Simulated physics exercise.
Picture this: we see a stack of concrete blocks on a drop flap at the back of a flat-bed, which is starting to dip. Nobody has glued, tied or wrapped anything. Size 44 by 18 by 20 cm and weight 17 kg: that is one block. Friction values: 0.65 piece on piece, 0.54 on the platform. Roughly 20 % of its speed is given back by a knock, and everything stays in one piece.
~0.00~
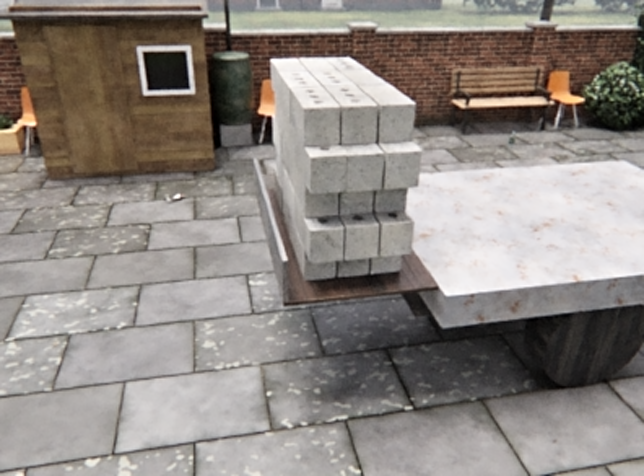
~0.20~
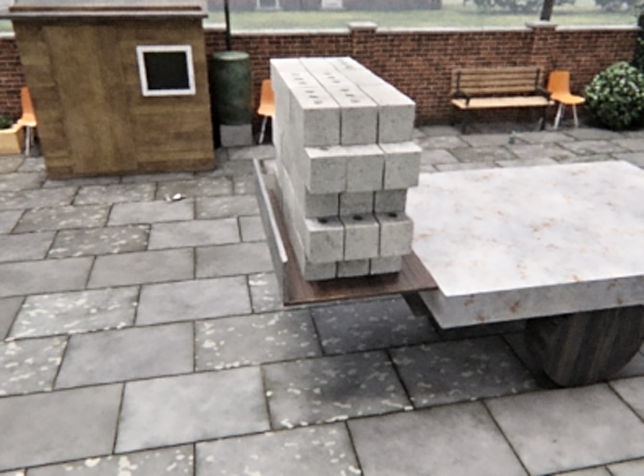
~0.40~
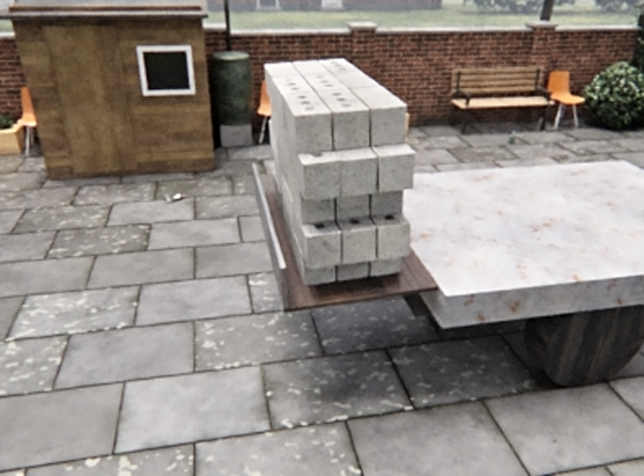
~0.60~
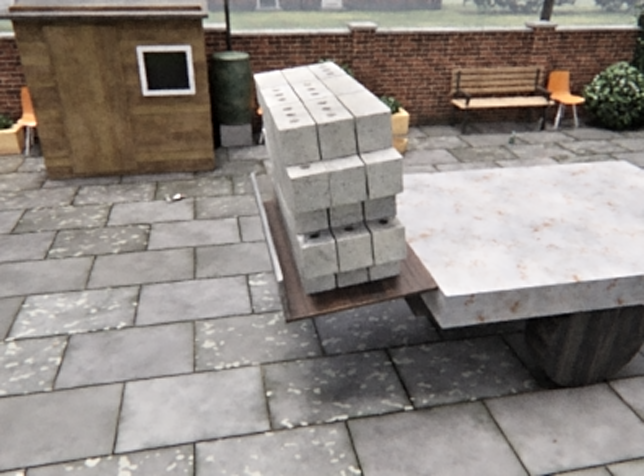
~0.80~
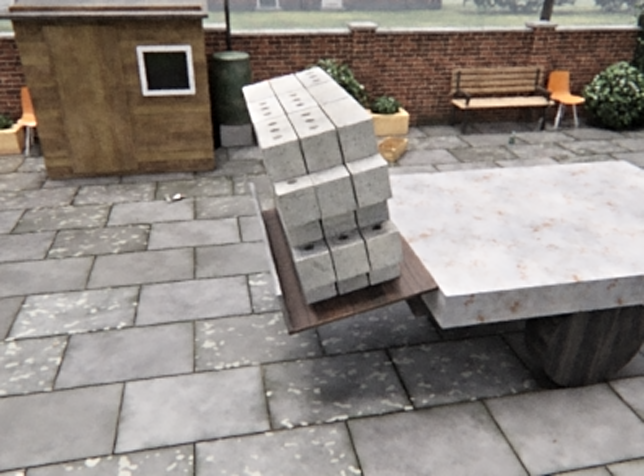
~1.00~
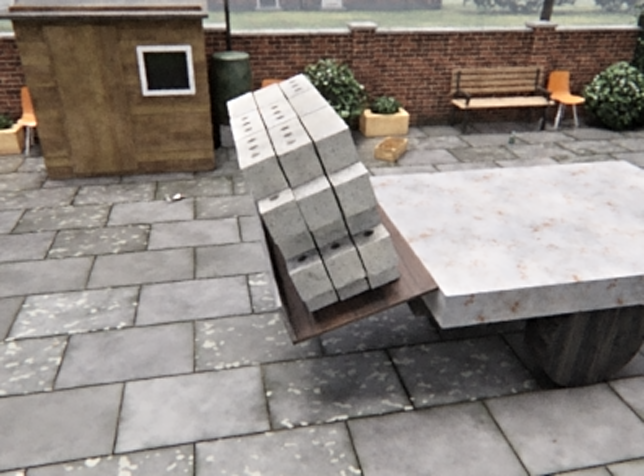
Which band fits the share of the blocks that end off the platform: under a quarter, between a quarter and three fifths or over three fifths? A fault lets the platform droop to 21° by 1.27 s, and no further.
From a quarter to three fifths.
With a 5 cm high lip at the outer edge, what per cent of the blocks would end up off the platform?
90 %.
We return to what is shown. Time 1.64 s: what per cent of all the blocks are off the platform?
At that instant, 40 percent.
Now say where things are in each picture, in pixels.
In the first frame (we follow the side turned to the camera; leans and shifts are taken against what carries them), platform's outer corner (286, 305) slope 0°; no piece has moved.
The second frame shows platform's outer corner (286, 305) slope 0°.
The third frame shows platform's outer corner (286, 311) slope 3°.
The fourth frame shows platform's outer corner (288, 321) slope 7°.
The fifth frame shows platform's outer corner (291, 333) slope 13°.
The sixth frame shows platform's outer corner (295, 343) slope 18°; 39 stirred so far.
Around 1.24 s, slope 21°; 3 of the 45 blocks off the platform.
Around 1.64 s, slope 21°; 18 of the 45 blocks off the platform.
Finally (2.7 s), slope 21°; 20 of the 45 blocks off the platform. That is 44 per cent.
